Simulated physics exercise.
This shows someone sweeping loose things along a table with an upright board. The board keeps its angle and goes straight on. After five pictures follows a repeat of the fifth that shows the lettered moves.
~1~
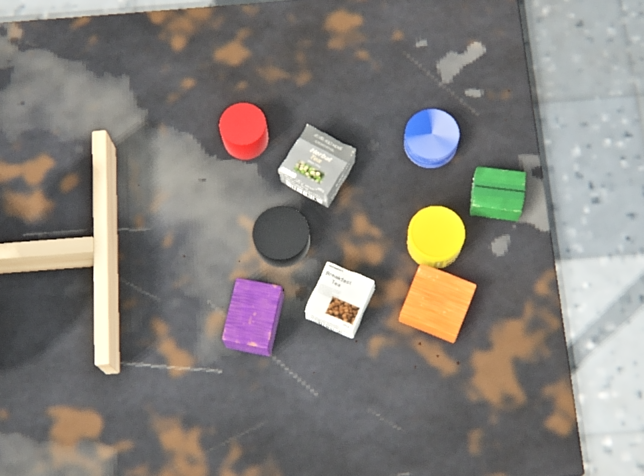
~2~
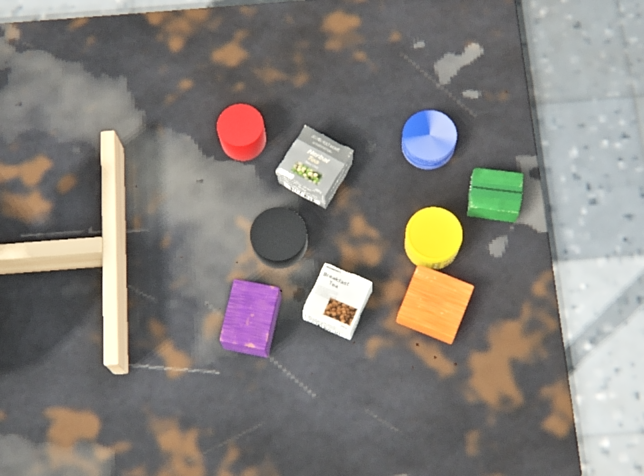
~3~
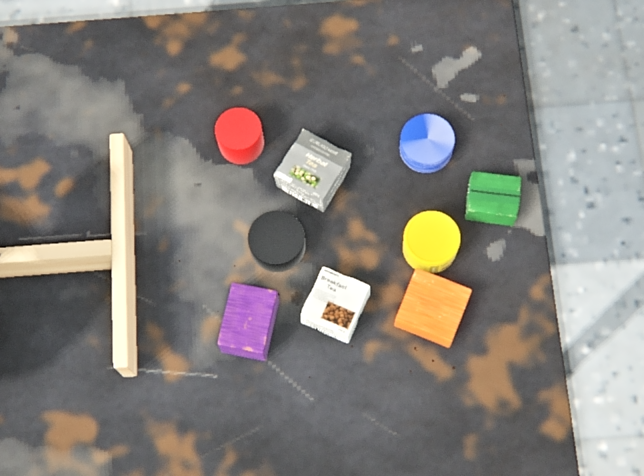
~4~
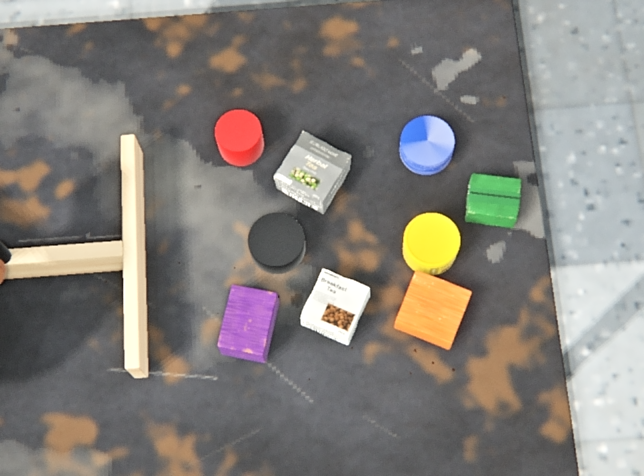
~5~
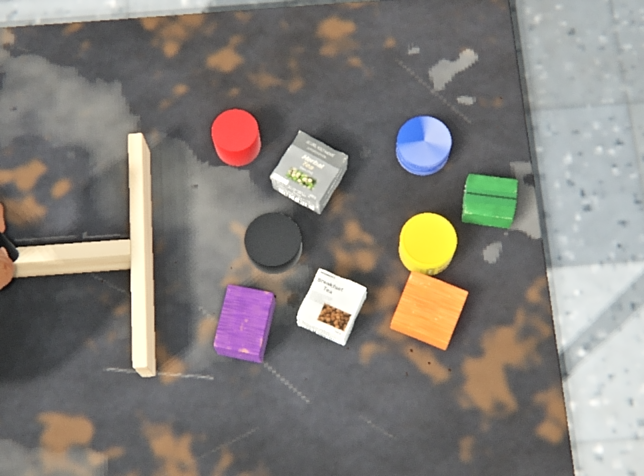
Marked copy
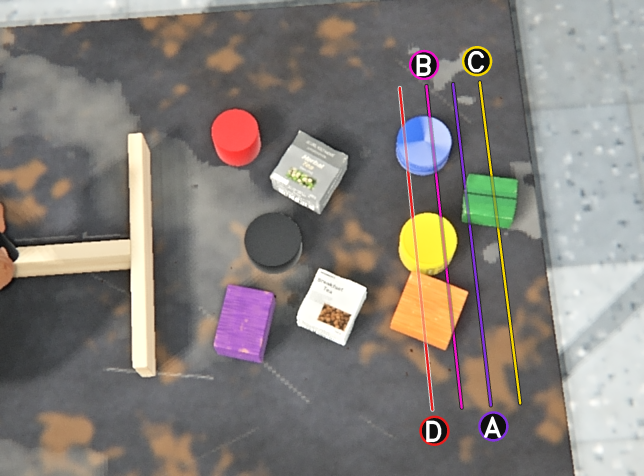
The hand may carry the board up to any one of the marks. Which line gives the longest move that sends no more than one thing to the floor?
No farther than B.
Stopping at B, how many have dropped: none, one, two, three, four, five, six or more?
By then, one.
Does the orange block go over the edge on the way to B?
Yes.
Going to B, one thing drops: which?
The orange block goes over.
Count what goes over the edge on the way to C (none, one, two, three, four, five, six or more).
In all, four.
On the marked copy, A at (471, 237); B at (443, 239); C at (499, 235); D at (415, 241).
Following B. Soon after the start, board (247, 238); red pot (273, 135); purple block (284, 319).
Later, board (357, 230); orange block (499, 305); blue tin (437, 138).
In the end, board (441, 224); orange block over the edge; yellow jar (529, 246); one fallen.
As for the rest, A drops four; C drops four; D is within the limit but short.
